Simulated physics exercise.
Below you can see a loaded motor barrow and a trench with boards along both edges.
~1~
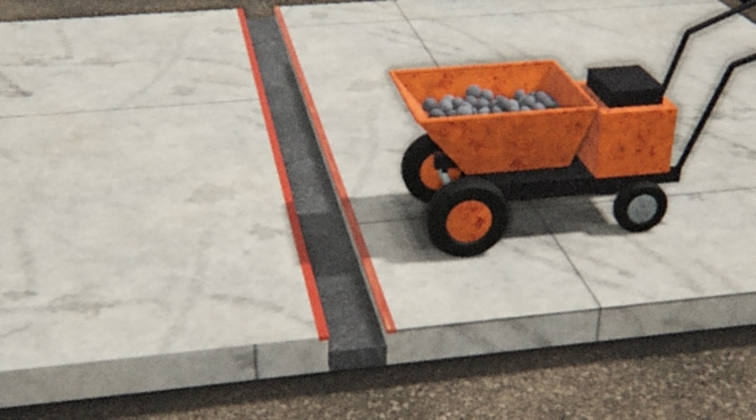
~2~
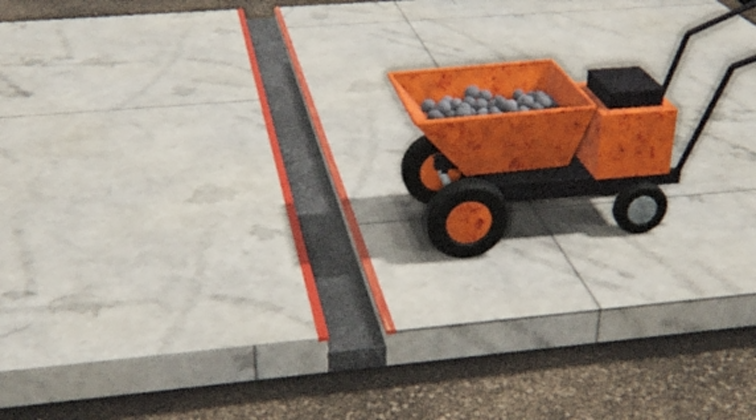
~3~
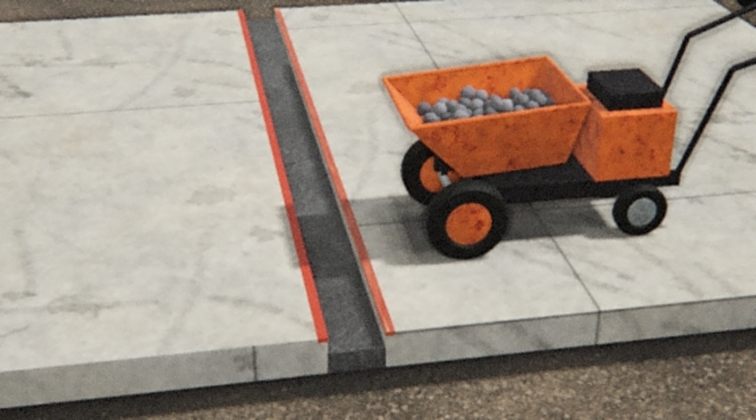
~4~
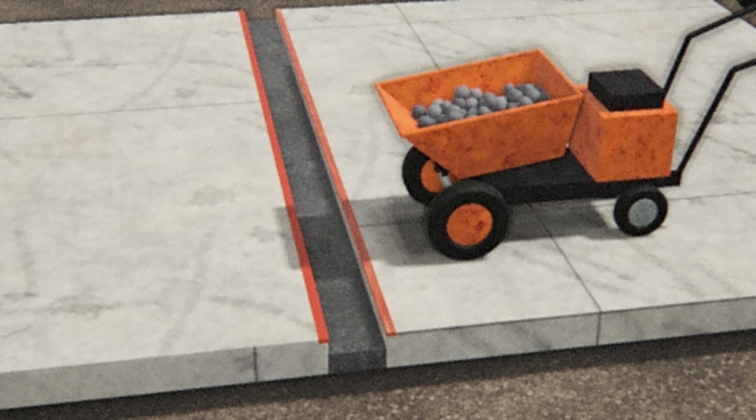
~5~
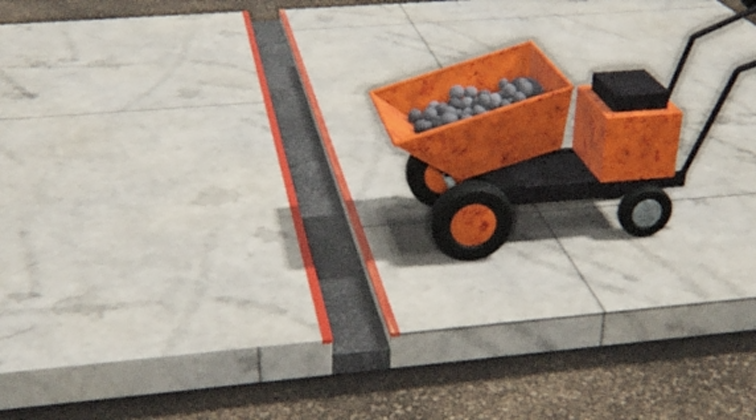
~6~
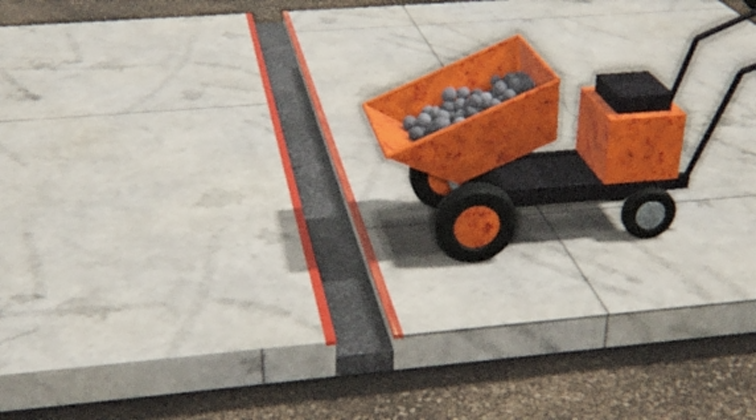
An orange motor barrow with black wheels and handles stands at the right on pale slabs, seen from above and to one side, its skip holding grey round cobbles. To its left, a narrow dark trench edged with red boards crosses the slabs. The skip, level at first, tilts steadily forward to the left, its rear rising and front lip lowering, while the view shifts very slightly near the end.
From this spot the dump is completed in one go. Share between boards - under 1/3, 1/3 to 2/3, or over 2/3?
1/3 to 2/3.
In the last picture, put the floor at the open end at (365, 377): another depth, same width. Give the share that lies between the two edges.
70 %, roughly.
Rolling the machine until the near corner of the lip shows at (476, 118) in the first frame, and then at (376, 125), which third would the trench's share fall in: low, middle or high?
Place one, between a third and two thirds; place two, below one third.
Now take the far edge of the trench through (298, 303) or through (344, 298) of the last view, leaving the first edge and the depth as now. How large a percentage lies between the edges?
Roughly 60 percent first and 10 percent second.
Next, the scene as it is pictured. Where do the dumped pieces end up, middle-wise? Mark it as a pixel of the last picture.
Close to (319, 244) in the last picture.
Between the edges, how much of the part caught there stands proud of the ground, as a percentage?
Around 45 per cent.
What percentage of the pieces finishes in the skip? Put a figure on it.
Close to 35 percent.
Soon after the last picture, skip tipped steeply; all in the skip.
A little later, skip tipped right over; most in the skip; about a quarter in or heaped over the trench; a stray few beyond it.
Later still, skip tipped right over; about a third in the skip; about a third in or heaped over the trench; about a quarter beyond it.
At rest, skip tipped right over; about a third in the skip; about a third in or heaped over the trench; about a quarter beyond it.
